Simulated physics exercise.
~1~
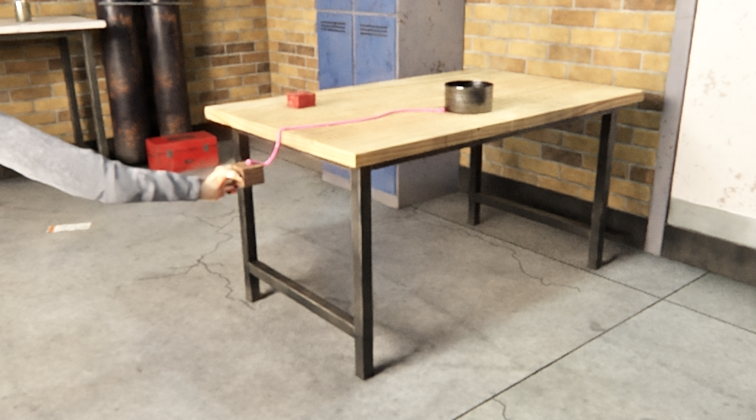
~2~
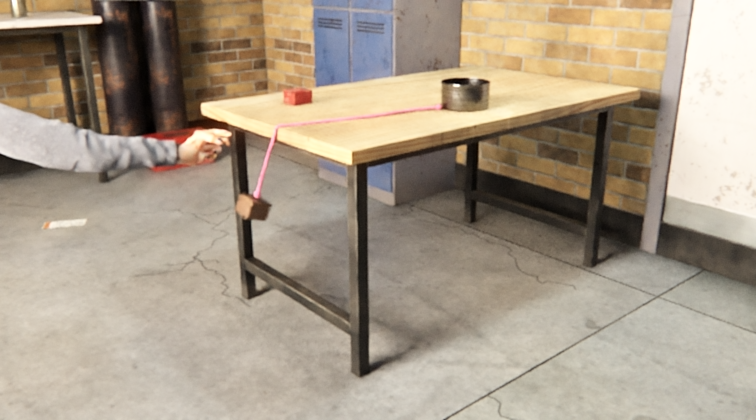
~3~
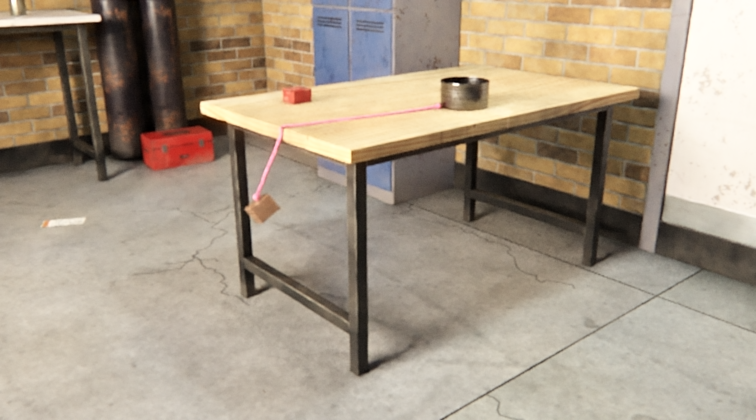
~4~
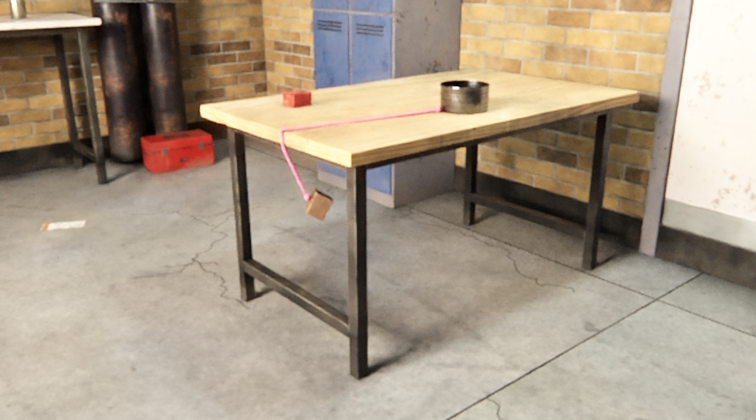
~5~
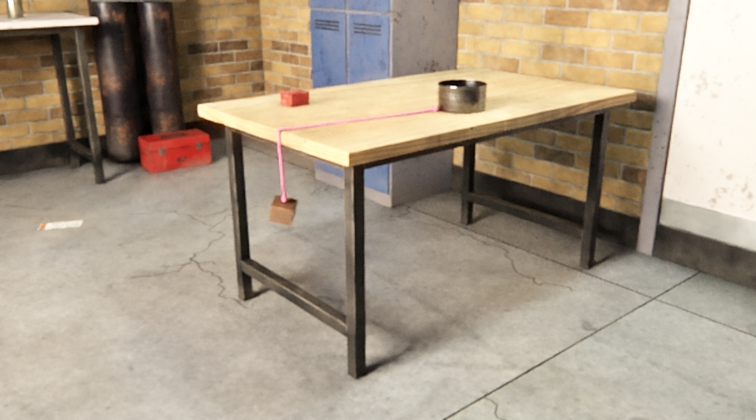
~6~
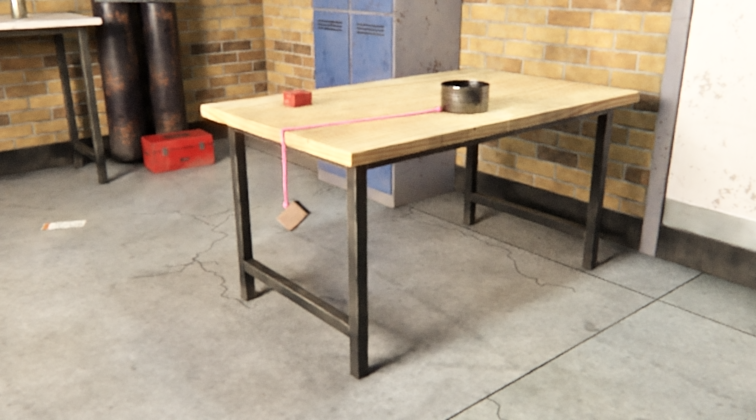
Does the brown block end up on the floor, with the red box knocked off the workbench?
No, the brown block ends up hanging in the air on its cord, and the red box remains where it stands on the workbench.
We see a hand holding a brown block beside a workbench, a pink cord running from it across the top to a dark pot. The hand lets go and withdraws, and the block drops a little, swings and turns, ending up dangling above the floor while the pot and red box stay put.
